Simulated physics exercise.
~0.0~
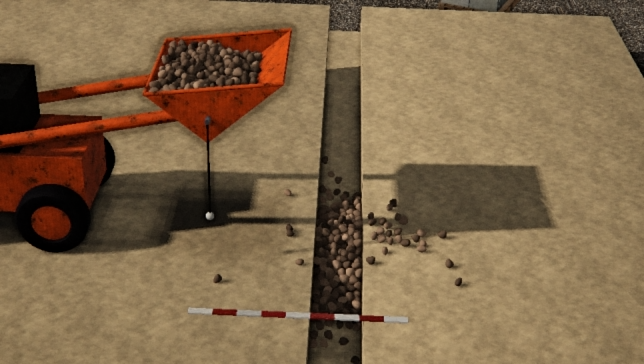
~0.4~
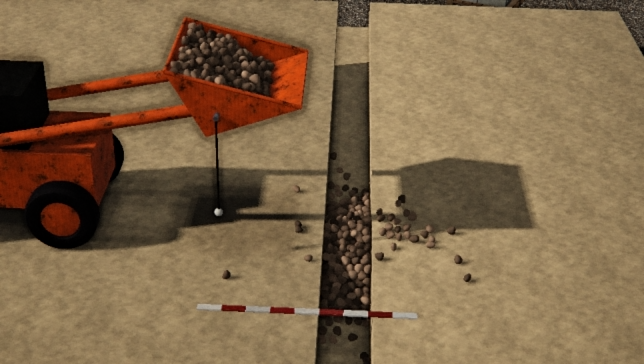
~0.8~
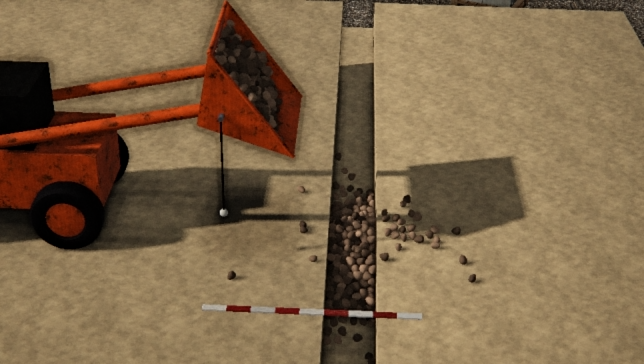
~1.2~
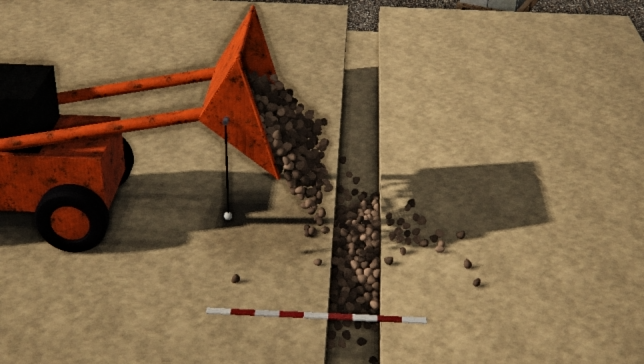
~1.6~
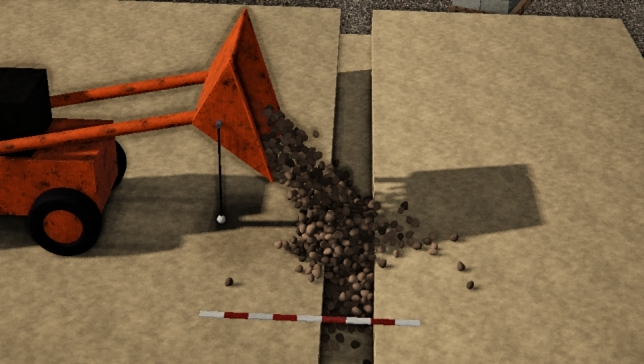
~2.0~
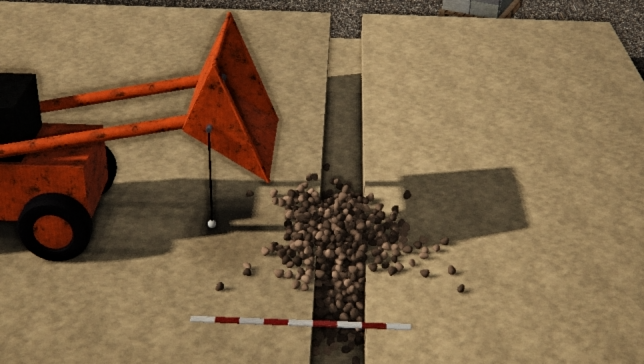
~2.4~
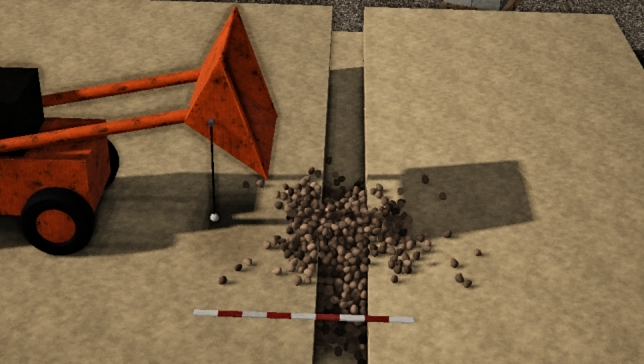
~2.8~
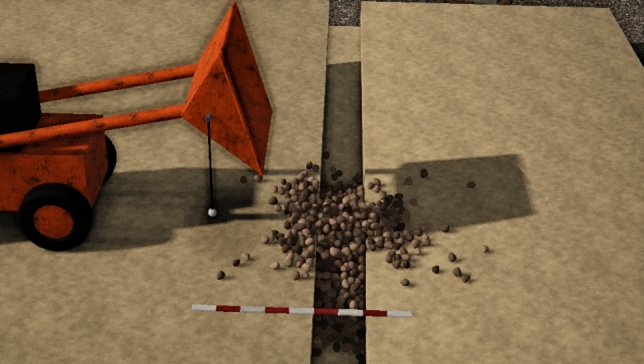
A sandy, pale floor split by a narrow, straight-sided trench is seen from above at a slight angle, with the view swaying a little. At left stands an orange loader with black wheels, its raised bucket full of round brownish stones, while an earlier load lies in and around the trench near a red and white staff. The bucket tips forward toward the trench, and the stones slide out in a thick stream. They pile over the trench and scatter on both sides. The bucket jerks slightly back and forth, then stays tipped and empty above the spread heap.
